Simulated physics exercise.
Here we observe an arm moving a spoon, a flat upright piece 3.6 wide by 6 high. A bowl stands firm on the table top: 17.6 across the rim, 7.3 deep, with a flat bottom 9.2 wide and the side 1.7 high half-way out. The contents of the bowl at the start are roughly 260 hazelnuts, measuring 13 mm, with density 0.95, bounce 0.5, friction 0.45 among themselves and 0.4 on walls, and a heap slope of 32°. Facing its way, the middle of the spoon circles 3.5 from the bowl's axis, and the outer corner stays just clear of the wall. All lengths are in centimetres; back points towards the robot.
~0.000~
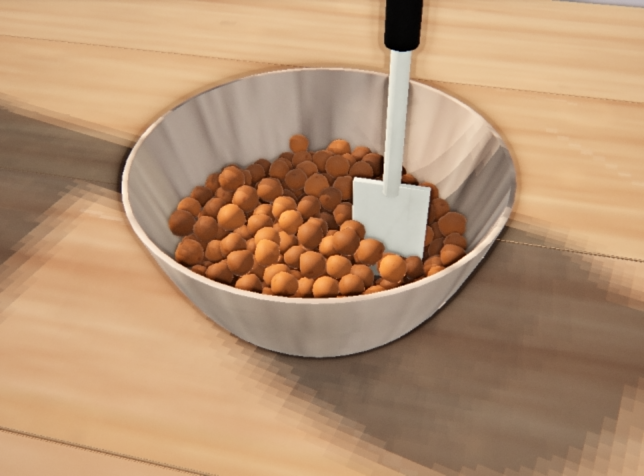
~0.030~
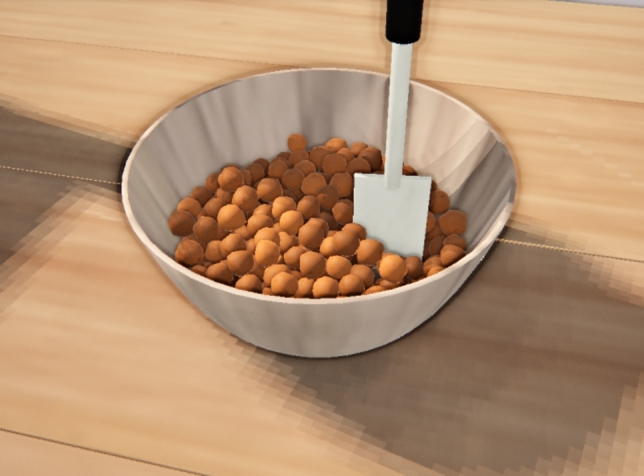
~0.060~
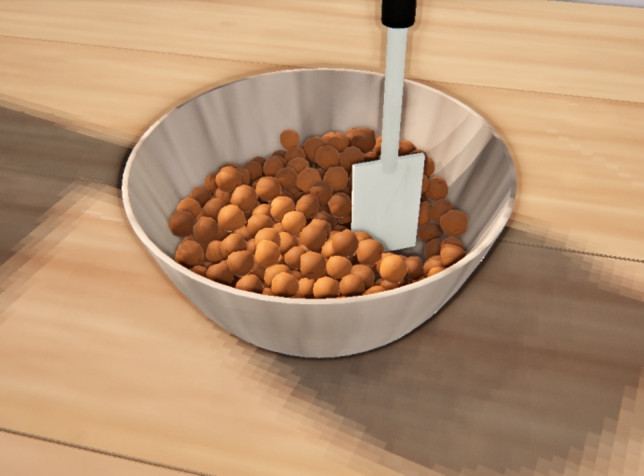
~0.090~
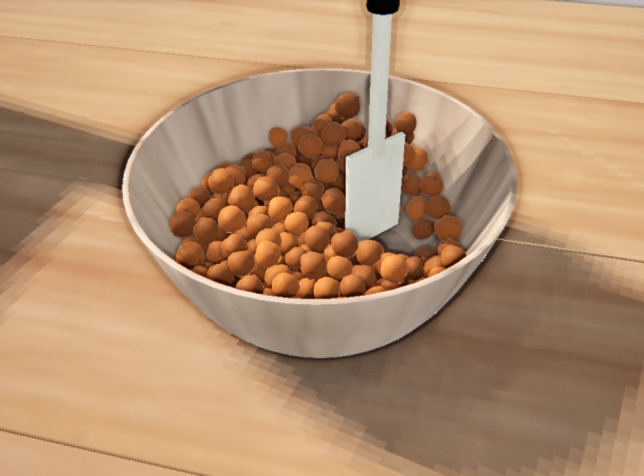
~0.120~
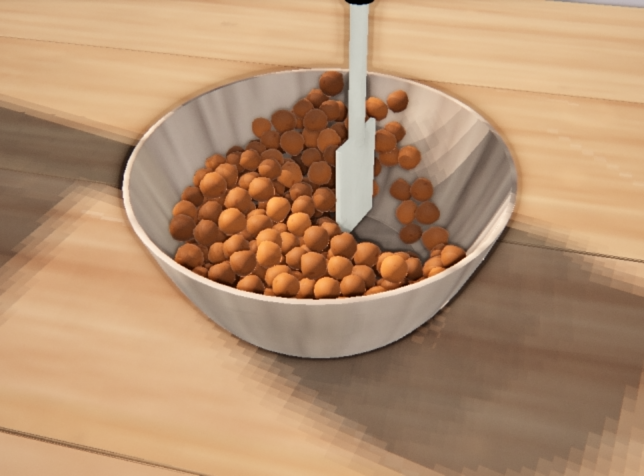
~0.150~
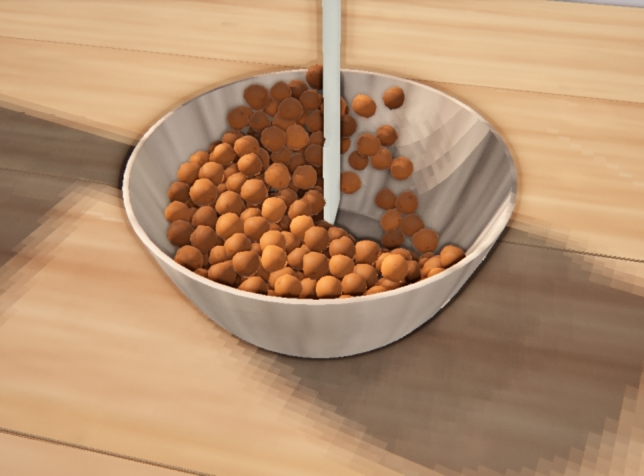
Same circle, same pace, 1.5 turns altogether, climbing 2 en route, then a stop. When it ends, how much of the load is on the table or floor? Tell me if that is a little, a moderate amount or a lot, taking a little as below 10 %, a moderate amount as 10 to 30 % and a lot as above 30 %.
A little, below 10 %.
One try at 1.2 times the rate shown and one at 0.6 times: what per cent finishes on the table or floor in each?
Estimates in order: Near 10 % and near 0 %.
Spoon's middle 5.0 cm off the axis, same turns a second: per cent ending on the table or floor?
Some 15 percent would.
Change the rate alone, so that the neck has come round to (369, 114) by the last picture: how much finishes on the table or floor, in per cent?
Around 0 in a hundred.
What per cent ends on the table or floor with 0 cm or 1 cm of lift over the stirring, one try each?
Try one: Around 5 %; try two: Around 5 %.
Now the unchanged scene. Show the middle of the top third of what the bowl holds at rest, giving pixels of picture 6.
Near (241, 231).
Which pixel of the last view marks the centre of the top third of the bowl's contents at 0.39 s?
The top third is centred near (331, 270) in the last picture.
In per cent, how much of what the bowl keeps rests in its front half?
Near 60 per cent of what stays in the bowl.
By 0.39 s, 266° round, highest piece 9 above the table; 258 in the bowl, 2 on the table or floor, 4 in flight or on the tool.
By 0.63 s, 79° round, highest piece 8 above the table; 257 in the bowl, 7 on the table or floor.
By 0.95 s, 180° round, highest piece 7 above the table; 256 in the bowl, 8 on the table or floor.
By 1.65 s, 180° round, highest piece 7 above the table; 256 in the bowl, 8 on the table or floor.
Final count, 256 in the bowl, 8 on the table or floor. That is 3 % on the table or floor.
